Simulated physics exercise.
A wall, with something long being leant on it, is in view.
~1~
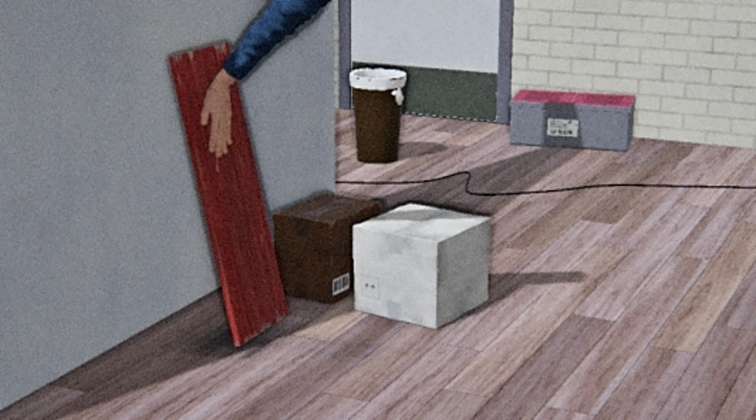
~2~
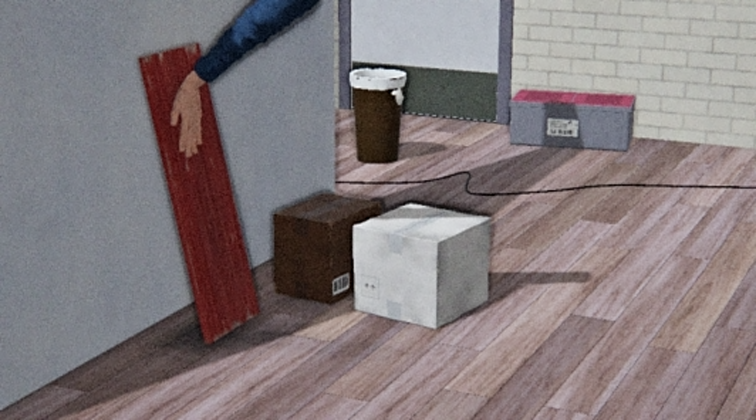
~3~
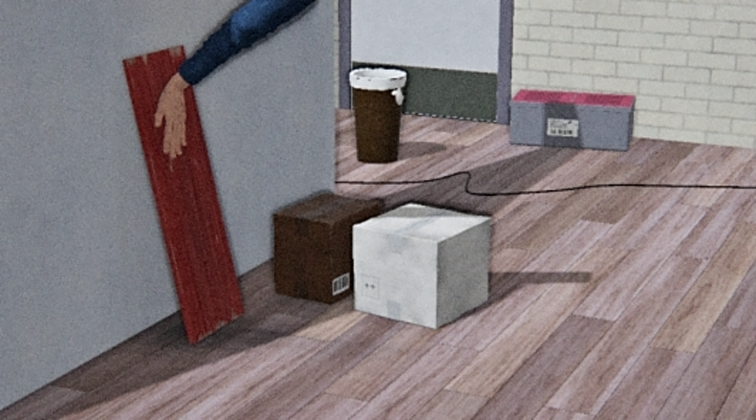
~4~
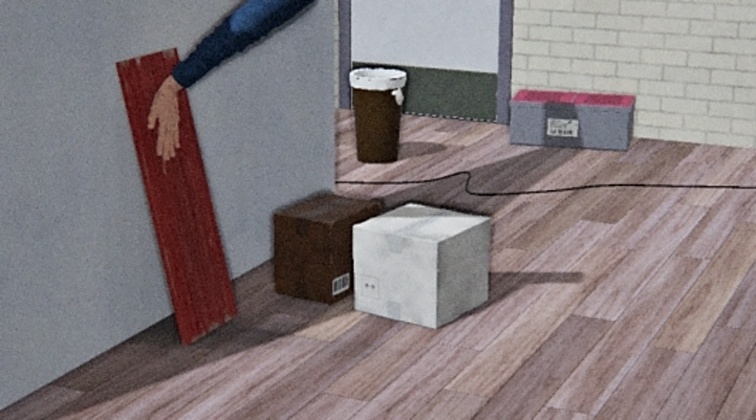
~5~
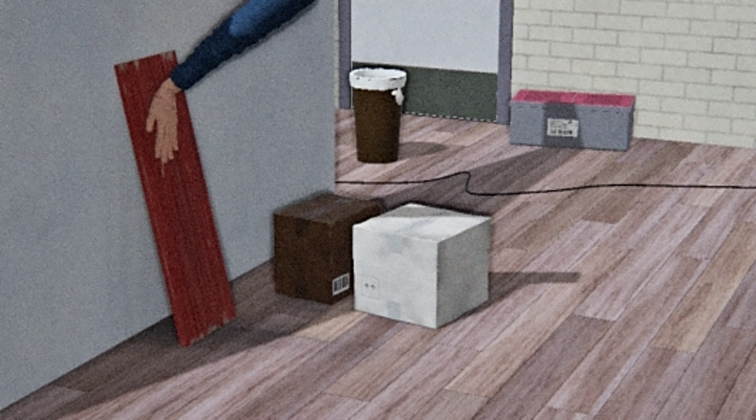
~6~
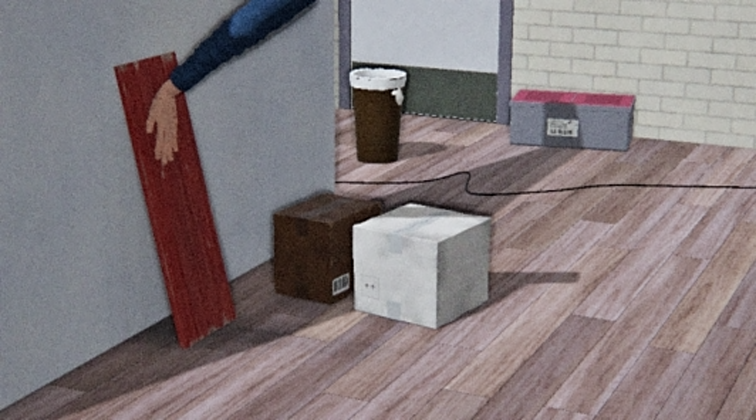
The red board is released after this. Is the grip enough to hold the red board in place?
Yes: My guess is it won't budge.
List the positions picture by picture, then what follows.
On its way; red board (231, 192); brown box (328, 247), in the first frame.
On its way; red board (202, 192); brown box (328, 247), in the second frame.
On its way; red board (186, 193); brown box (328, 247), in the third frame.
On its way; red board (180, 195); brown box (328, 247), in the fourth frame.
Leant on the wall, still held; red board (178, 197); brown box (328, 247), in the fifth frame.
Leant on the wall, still held; red board (178, 199); brown box (328, 247), in the sixth frame.
Then, 0.40 s on from there, no change.
Then, 0.90 s on from there, red board resting near (178, 199).
In the end, all 3 unmoved. At the end, from the last picture's camera, red board near (178, 199). The board remains leaning.
